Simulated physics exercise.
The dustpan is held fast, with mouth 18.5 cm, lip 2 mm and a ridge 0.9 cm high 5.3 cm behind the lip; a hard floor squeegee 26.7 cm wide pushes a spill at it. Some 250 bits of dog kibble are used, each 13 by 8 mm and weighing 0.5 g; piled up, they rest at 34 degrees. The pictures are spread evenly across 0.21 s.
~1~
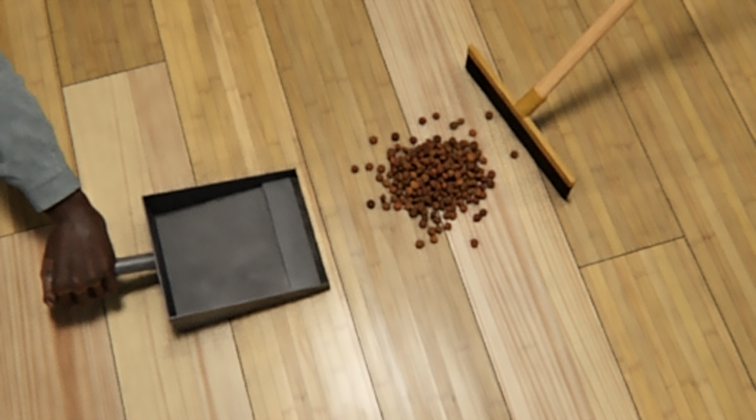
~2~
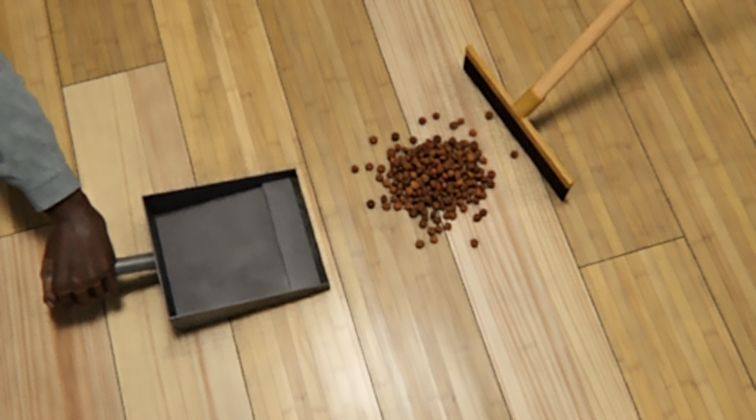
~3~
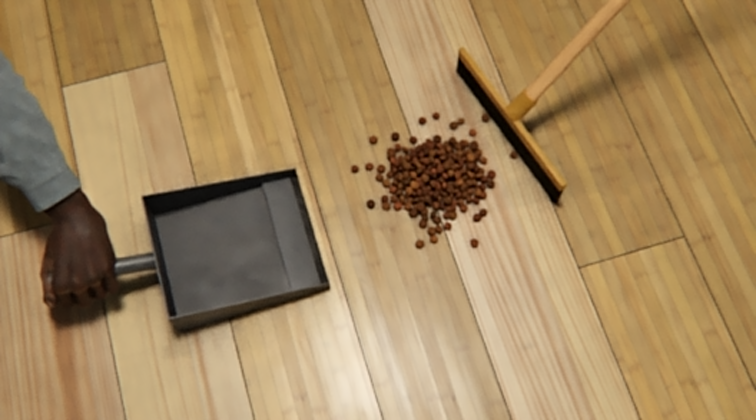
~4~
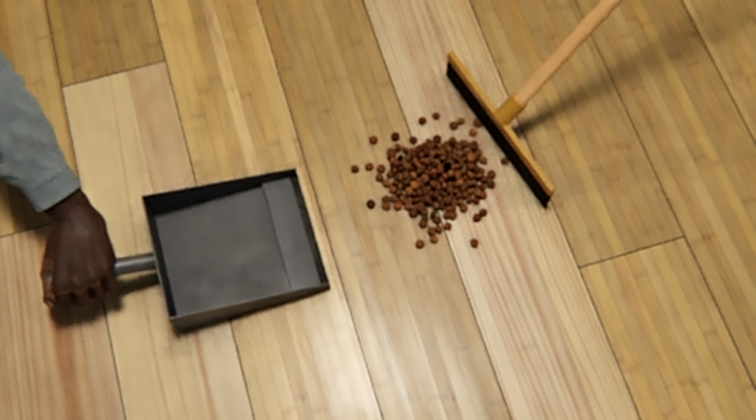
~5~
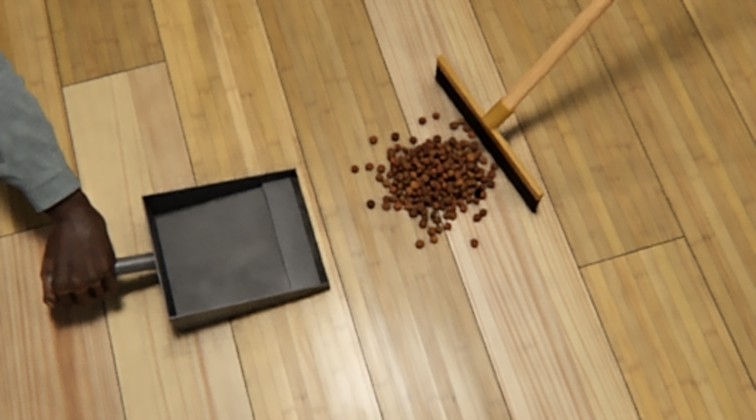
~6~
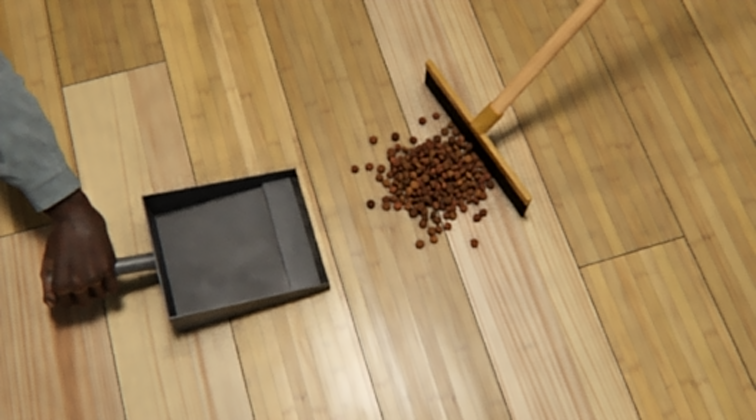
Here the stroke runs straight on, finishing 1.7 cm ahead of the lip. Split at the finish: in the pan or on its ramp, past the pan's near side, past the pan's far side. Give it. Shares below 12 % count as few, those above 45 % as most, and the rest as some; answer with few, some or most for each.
Final split: In the pan or on its ramp: Some; past the pan's near side: Few; past the pan's far side: Few.
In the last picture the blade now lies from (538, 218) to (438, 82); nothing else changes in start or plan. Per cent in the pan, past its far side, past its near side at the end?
You'd see pan at 20, far at 5 and near at 35.
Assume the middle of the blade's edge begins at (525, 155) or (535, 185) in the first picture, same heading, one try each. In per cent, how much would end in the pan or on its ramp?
About 25 and 30 per cent.
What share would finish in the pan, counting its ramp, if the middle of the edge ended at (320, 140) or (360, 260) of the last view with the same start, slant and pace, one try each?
About 0 % and 20 %.
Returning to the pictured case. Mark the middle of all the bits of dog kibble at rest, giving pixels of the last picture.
About (328, 224).
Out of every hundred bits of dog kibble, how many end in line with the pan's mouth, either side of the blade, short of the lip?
Share: Roughly 70 percent.
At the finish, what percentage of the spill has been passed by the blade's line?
Roughly 5 per cent of it.
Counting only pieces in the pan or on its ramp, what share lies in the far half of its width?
Around 80 in a hundred.
Then, 0.24 s after the last picture, middle of the blade 16 cm from the lip; 0 % over the lip, far side 5 %, near side 0 %.
Then, 0.40 s after the last picture, middle of the blade 9 cm from the lip; 0 % over the lip, far side 5 %, near side 5 %.
Then, 0.69 s after the last picture, middle of the blade 5 cm from the lip; 15 % over the lip, far side 5 %, near side 5 %.
In the end, pan 15 %, near side 5 %, far side 5 %, in front of the lip or behind the blade 70 %.
